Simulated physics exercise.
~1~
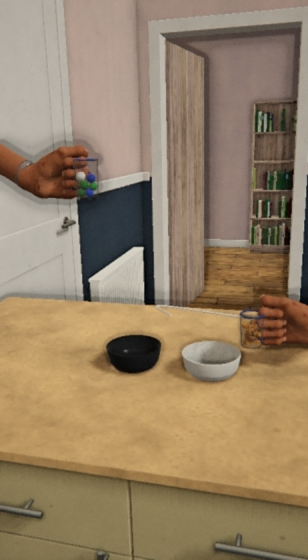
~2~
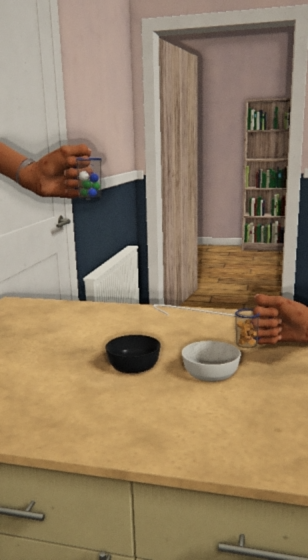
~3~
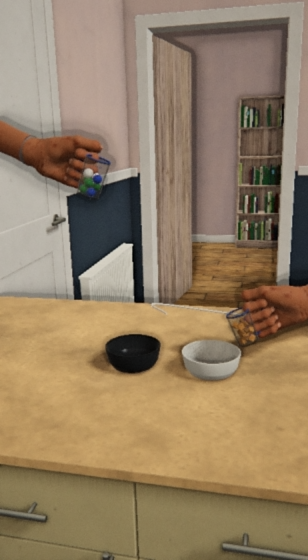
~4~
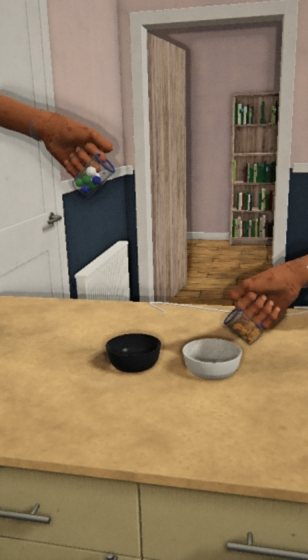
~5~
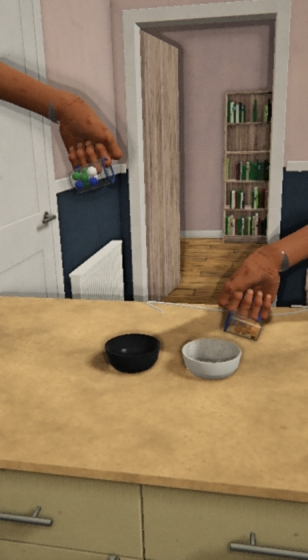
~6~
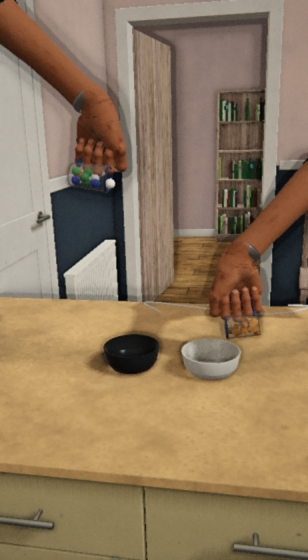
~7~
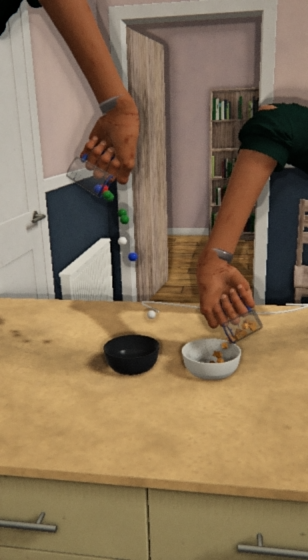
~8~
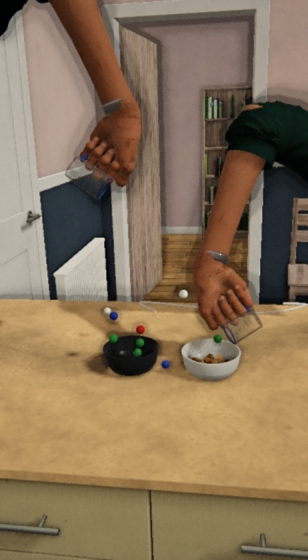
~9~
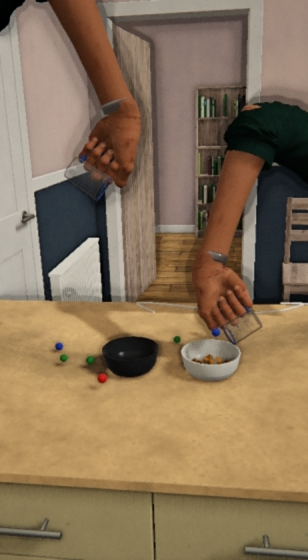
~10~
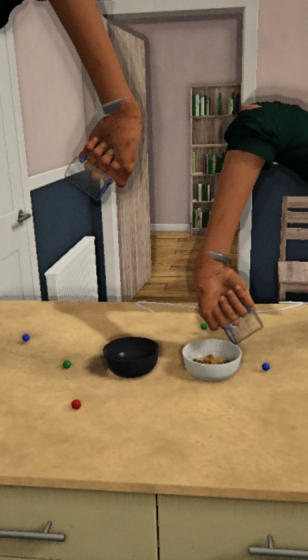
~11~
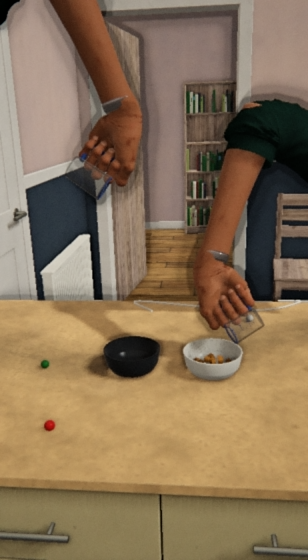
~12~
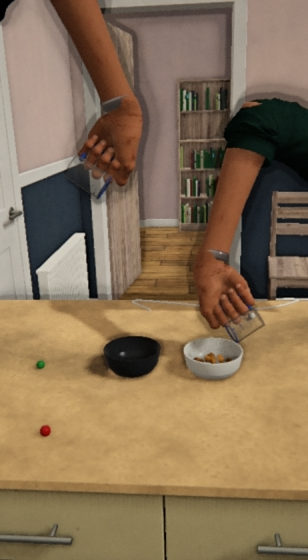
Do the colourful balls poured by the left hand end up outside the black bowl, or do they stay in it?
They end up outside the black bowl, bouncing away across the counter. The brownish bits poured on the right all stay in the white bowl.
